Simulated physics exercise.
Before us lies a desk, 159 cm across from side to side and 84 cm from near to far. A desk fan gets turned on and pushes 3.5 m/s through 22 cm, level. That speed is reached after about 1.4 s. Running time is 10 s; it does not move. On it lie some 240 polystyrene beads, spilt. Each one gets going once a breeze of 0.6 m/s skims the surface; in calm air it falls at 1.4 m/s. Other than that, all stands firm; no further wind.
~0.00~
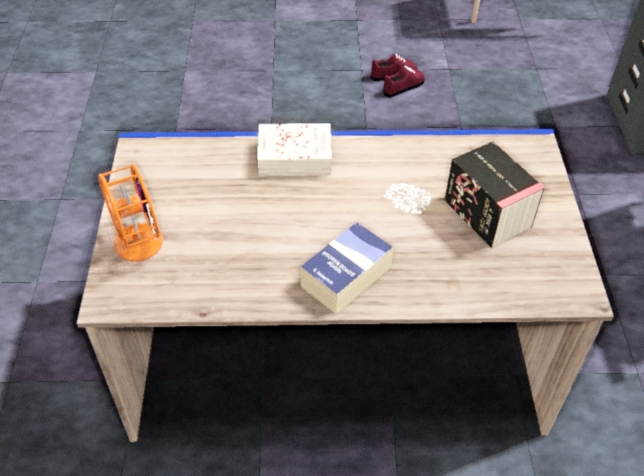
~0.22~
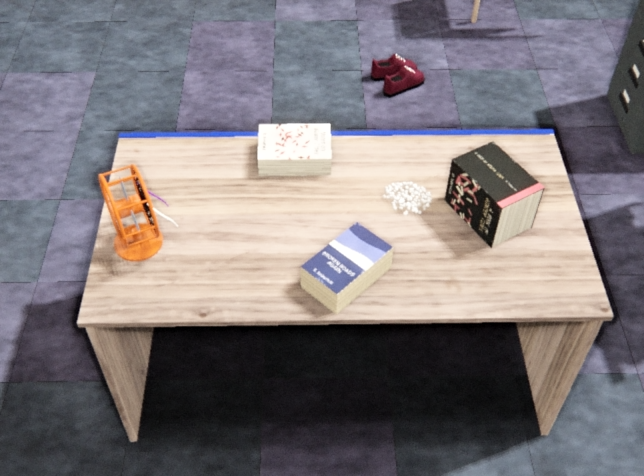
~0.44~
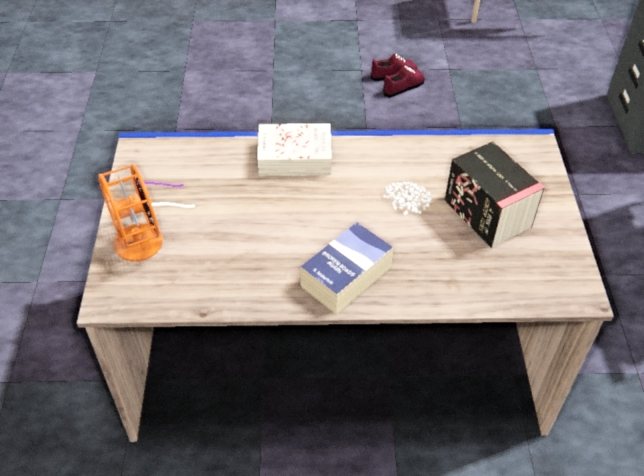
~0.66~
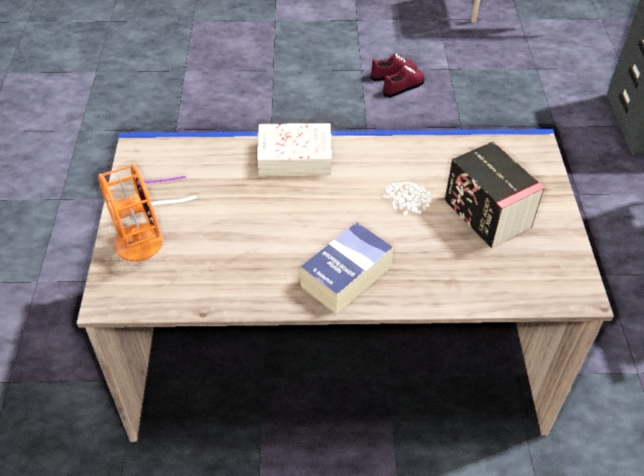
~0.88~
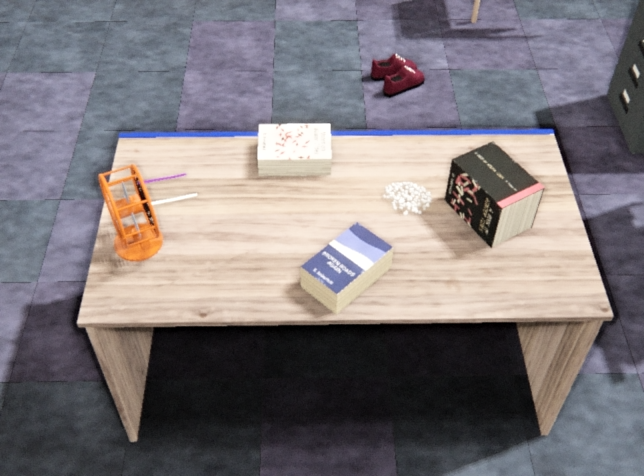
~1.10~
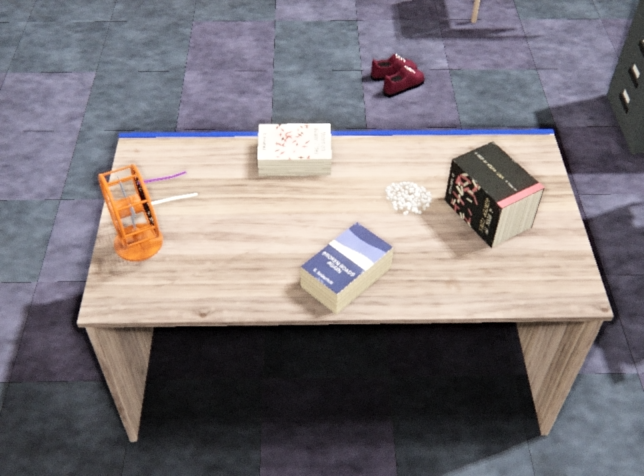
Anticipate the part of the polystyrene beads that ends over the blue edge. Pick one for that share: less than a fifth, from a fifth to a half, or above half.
Under one fifth.
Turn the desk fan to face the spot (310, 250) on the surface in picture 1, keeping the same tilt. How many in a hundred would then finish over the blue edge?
Result: Approx. 90 percent.
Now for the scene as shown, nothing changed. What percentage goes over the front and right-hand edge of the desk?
Roughly 20 % front, roughly 40 % right-hand.
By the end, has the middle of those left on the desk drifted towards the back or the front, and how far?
Direction: Frontward; distance: About 40 cm.
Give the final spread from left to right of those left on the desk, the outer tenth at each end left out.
Around 30 centimetres from left to right.
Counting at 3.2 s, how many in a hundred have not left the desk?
Near 50 percent remain.
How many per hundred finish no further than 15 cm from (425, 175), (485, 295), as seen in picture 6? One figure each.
First spot about 0 %, second about 25 %.
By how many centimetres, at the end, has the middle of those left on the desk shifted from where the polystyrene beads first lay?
About 50 centimetres.
After 2.0 s the count stands so, 1 % are over the blue edge; the middle of those still in play is near (491, 255).
After 3.2 s the count stands so, 2 % are over the blue edge; the middle of those still in play is near (498, 285).
After 5.5 s the count stands so, 2 % are over the blue edge; the middle of those still in play is near (505, 308).
After 10.0 s, at the end, 2 % are over the blue edge; the middle of those still in play is near (505, 308).
